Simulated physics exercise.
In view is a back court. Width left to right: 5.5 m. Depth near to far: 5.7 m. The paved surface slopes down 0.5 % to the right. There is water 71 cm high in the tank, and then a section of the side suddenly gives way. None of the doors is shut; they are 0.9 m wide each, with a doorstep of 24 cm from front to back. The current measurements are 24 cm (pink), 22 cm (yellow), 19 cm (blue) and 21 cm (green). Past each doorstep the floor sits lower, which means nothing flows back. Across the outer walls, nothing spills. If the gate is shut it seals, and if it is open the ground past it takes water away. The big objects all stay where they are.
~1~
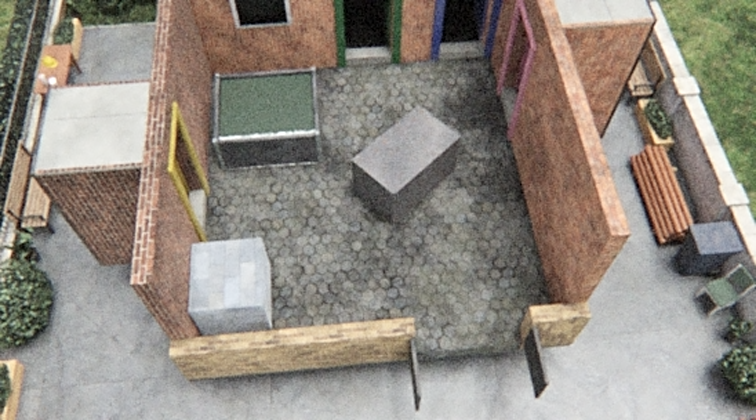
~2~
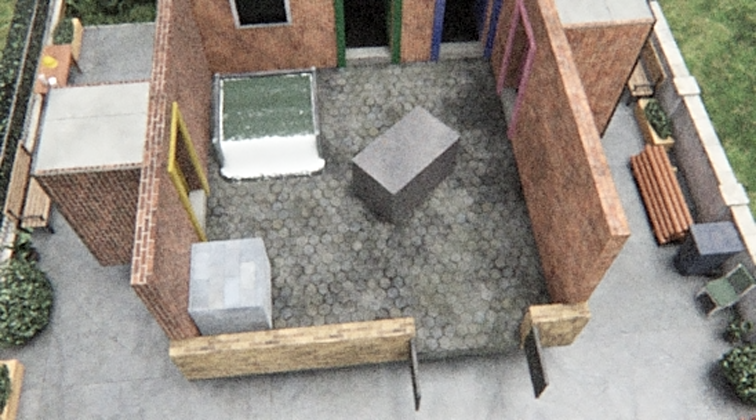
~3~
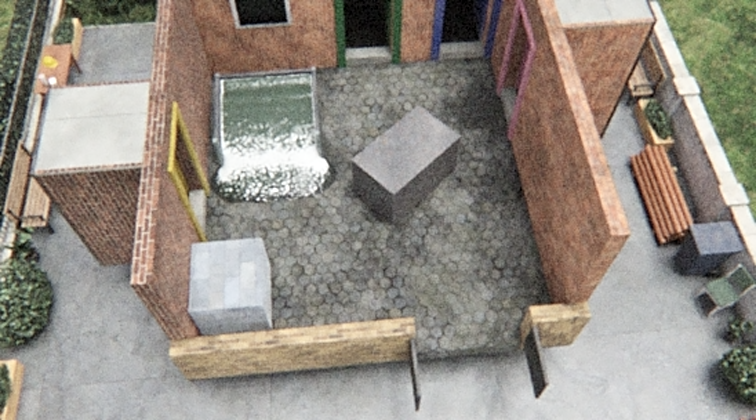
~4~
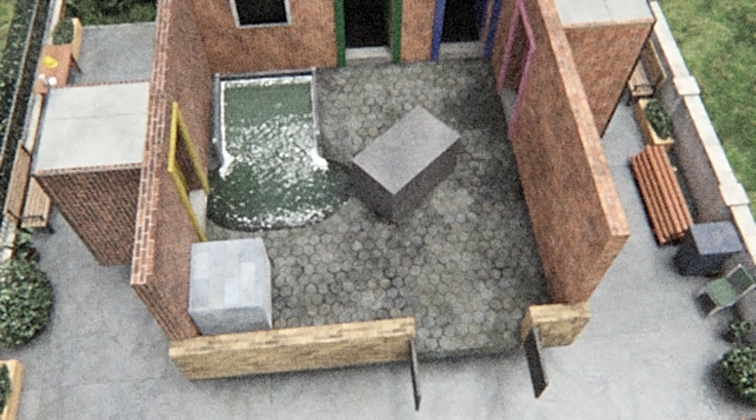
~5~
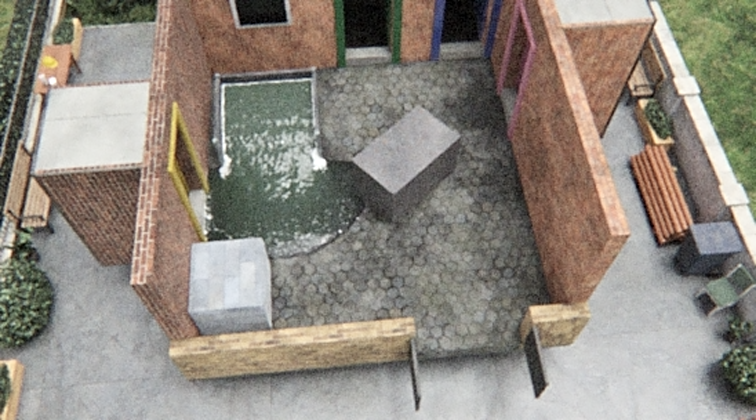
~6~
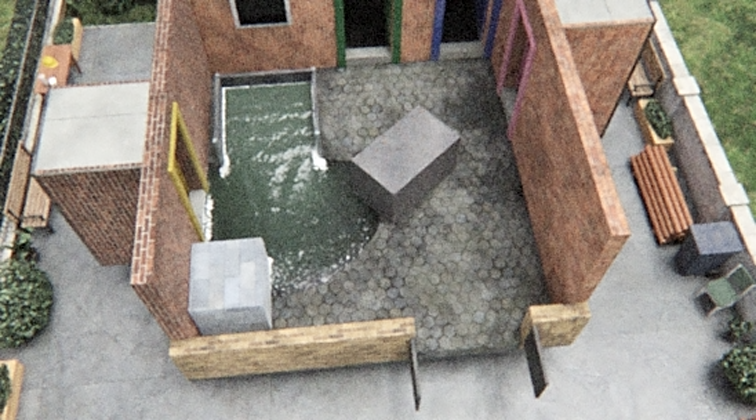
In a brick-walled back court, green water poured out of the front of a tank at the back left and spread over the paving, reaching the large grey block and the pale block near the front.
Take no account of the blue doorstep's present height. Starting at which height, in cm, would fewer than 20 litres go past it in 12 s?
Starting at roughly 6 cm.
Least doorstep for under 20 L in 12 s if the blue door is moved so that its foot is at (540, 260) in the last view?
Around 11.5 cm would do it.
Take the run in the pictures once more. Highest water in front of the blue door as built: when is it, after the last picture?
About 8.0 seconds.
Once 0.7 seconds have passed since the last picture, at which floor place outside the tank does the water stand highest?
Look close to (216, 270).
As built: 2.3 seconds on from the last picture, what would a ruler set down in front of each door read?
Pink door 0 cm, yellow door 15 cm, blue door 0 cm, green door 0 cm.
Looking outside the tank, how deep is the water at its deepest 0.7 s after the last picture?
Max depth: Around 45 cm.
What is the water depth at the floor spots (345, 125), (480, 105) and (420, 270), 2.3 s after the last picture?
Around 0 cm, 0 cm and 5 cm.
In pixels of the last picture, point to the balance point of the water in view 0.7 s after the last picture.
Centre of the water: Approx. (274, 203) px.
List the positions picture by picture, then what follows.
The first frame shows still water, 71 cm deep, in the tank at (267, 107); the blue door at (466, 20) is dry.
In the second frame, the front is at (253, 179), 0.3 m from the gap at (271, 156); 0.3 m2 of floor is wet, 71 cm left at the back.
In the third frame, the gap is at (271, 156), the front 0.7 m out at (256, 199); the back of the tank holds 65 cm.
In the fourth frame, water pours out at (271, 157) and has run 1.3 m, to (239, 227); about 10 cm deep outside, 59 cm at the back.
In the fifth frame, the front is at a hidden place, 1.9 m from the gap at (271, 158); 4.2 m2 of floor is wet, 58 cm left at the back.
In the sixth frame, the front is at (272, 289), 2.5 m from the gap at (271, 158); 5.7 m2 of floor is wet, 51 cm left at the back; 3.2 m in a straight line remain to the blue door at (466, 20).
Then, 0.7 s after the last picture water covers 35 % of the floor, deepest (45 cm) near (216, 270); it has not reached the blue door.
Then, 2.3 s after the last picture water covers 50 % of the floor, deepest (26 cm) near (549, 314); it has not reached the blue door.
Then, 11.3 s after the last picture water covers 95 % of the floor, deepest (8 cm) near (513, 164); 5 cm at the blue door, 0 litres in over its 19 cm doorstep.
At the blue door as built, the water peaked near 10 cm, 7.9 s after the last picture.
Run again over the same 12 s with other heights there, 30 litres in over 5.5 cm, 8 litres over 7.5 cm. The limit of 20 litres is kept from about 6 cm up.
